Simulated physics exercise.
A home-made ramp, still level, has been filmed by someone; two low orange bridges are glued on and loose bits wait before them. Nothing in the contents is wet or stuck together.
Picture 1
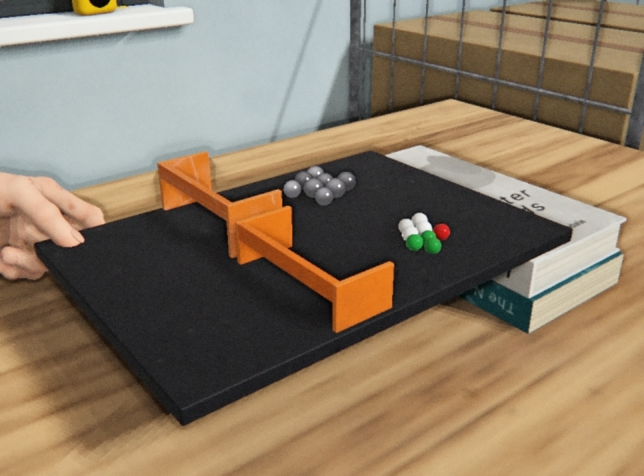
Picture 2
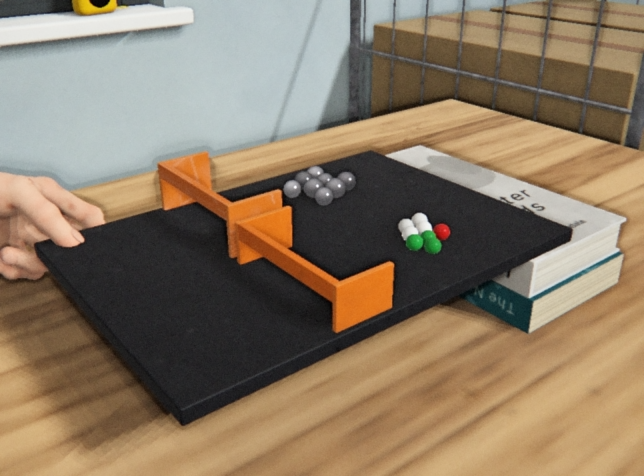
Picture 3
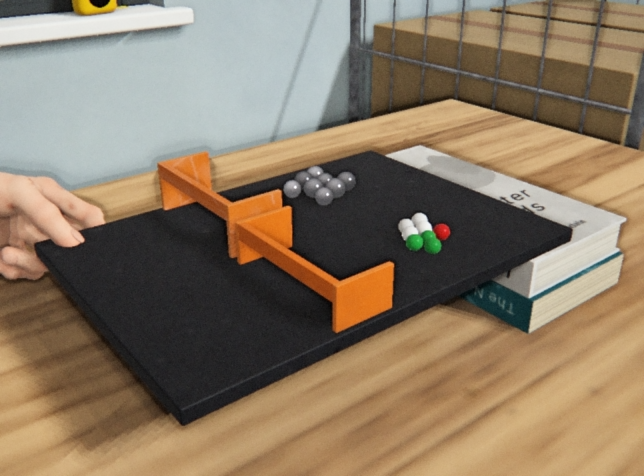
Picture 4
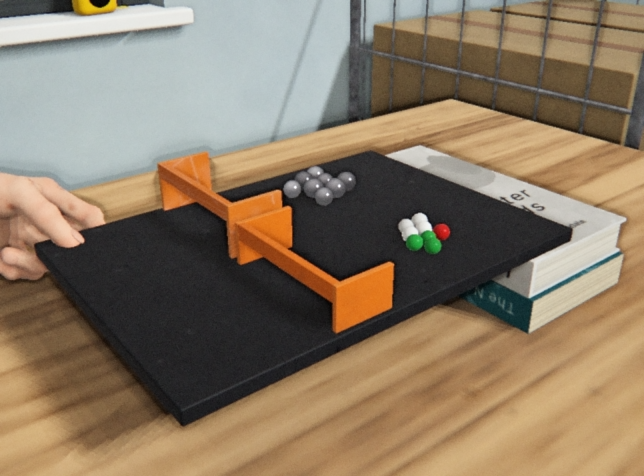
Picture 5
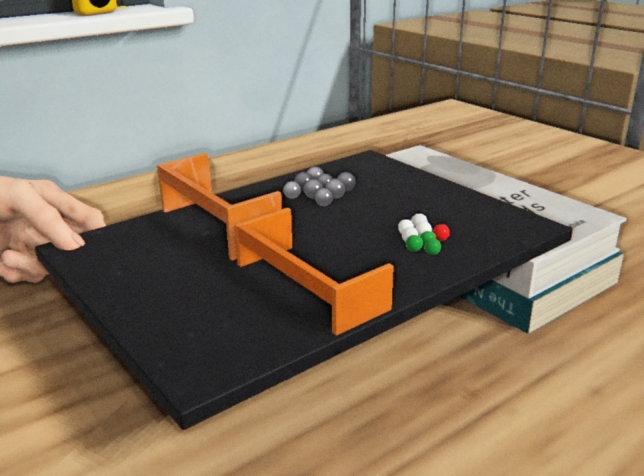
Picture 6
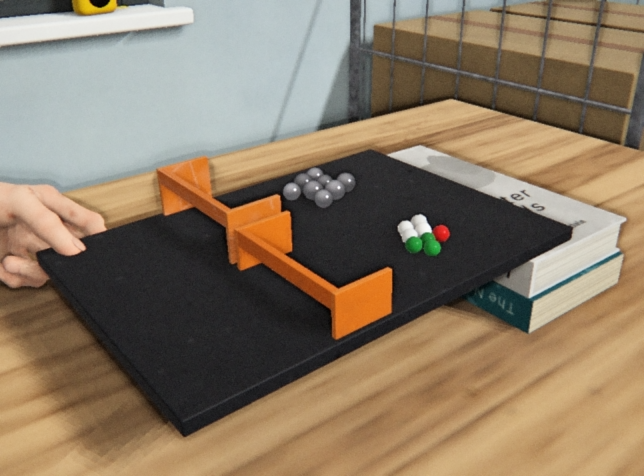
In the video, a hand at the left holds a black board resting beside stacked books, with orange gates, grey balls and a cluster of white, green and red beads on it; the held end lowers very slightly.
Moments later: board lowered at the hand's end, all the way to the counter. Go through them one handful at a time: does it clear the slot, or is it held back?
One by one: The front handful will likely find a way out; the back handful will likely find a way out.
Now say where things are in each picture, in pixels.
The first frame shows held end of the board (189, 402), level; book pile (464, 208), about a quarter as high as the board is long; front handful (428, 238), a few round plastic beads; back handful (314, 188), a few steel balls; front gate (285, 259), its slot higher than a piece; back gate (194, 190), its slot higher than a piece.
The second frame shows held end of the board (189, 402), level; back handful (314, 188).
The third frame shows held end of the board (189, 402), level; front handful (428, 238).
The fourth frame shows held end of the board (189, 402), level; back handful (314, 188).
The fifth frame shows held end of the board (190, 406), level; front handful (428, 238).
The sixth frame shows held end of the board (190, 412), down by 1°; book pile (464, 208); front handful (427, 240), not moving; back handful (313, 190), not moving; front gate (284, 266); back gate (193, 196).
Then, 0.23 s later than the last frame, board sloping at 6°; front handful where it was; back handful where it was.
Then, 0.53 s later than the last frame, board sloping at 11°; front handful on its way down; back handful on its way down.
Then, 0.84 s later than the last frame, board resting at 13°; front handful every one past its gate; back handful every one past its gate.
When it is over, board resting at 13°; front handful every one past its gate; back handful every one past its gate.
